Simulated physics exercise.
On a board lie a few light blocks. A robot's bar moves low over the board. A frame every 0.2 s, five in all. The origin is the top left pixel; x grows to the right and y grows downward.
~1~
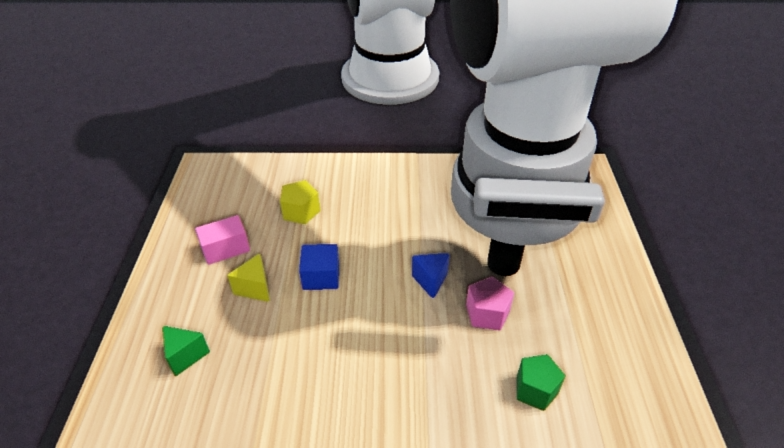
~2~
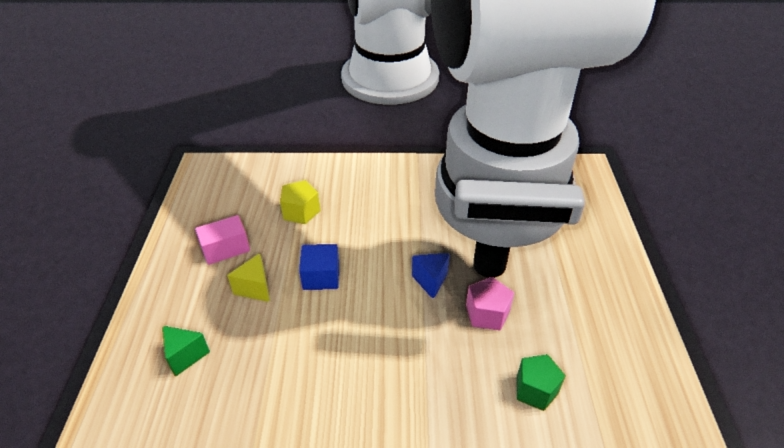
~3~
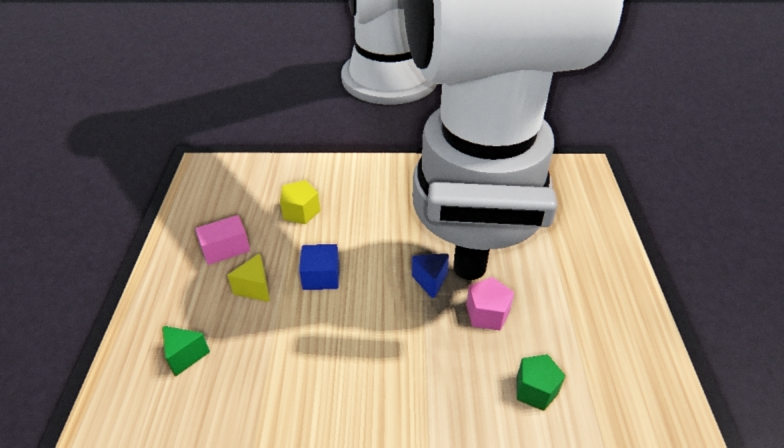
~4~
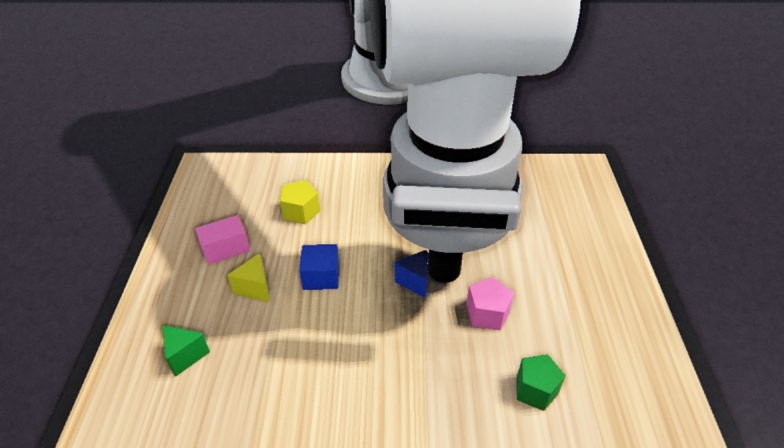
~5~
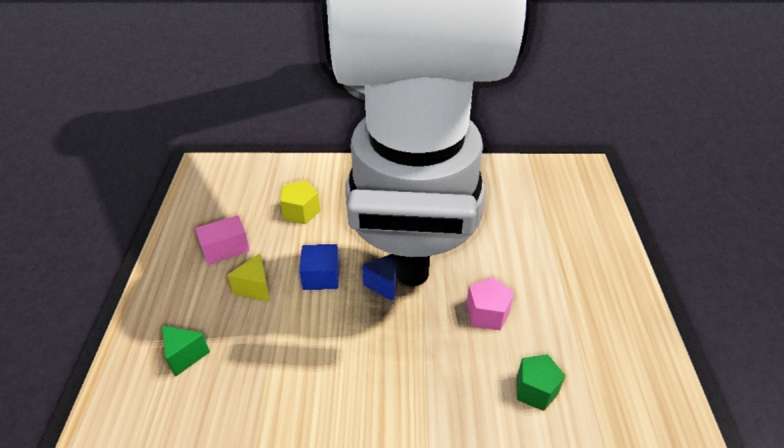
The video shows a robot arm moving its dark bar leftward low over a wooden board of small colored blocks, then pushing the blue triangular block left, closer to the blue square block, while the other blocks stay still.
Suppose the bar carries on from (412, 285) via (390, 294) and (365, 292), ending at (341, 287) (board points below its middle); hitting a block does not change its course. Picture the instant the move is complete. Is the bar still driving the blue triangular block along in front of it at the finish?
I'd say yes.
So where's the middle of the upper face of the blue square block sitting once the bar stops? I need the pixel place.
It should be at about (294, 255).
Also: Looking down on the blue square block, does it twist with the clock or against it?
Twists clockwise.
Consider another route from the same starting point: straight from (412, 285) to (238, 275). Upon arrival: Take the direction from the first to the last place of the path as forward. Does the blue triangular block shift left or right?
Leftward.
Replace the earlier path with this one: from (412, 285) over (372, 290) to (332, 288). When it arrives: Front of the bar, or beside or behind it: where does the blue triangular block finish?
Still being pushed.
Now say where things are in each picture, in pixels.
Bar's lower end at (504, 264); blue square block at (319, 257); blue triangular block at (432, 262); pink five-sided block at (491, 294), in the first picture.
Bar at (489, 266); blocks still, in the second picture.
Bar at (470, 268); blocks still, in the third picture.
Bar at (444, 271); blue triangular block at (416, 263), in the fourth picture.
Bar at (412, 274); blue square block at (319, 257); blue triangular block at (383, 266); pink five-sided block at (491, 294), in the fifth picture.
On the path given first. Halfway along, bar at (377, 284); blue square block at (312, 256); blue triangular block at (347, 271), turned 20° clockwise.
At the end, bar at (340, 276); blue square block at (294, 255), turned 55° clockwise; blue triangular block at (309, 274); pink five-sided block still.
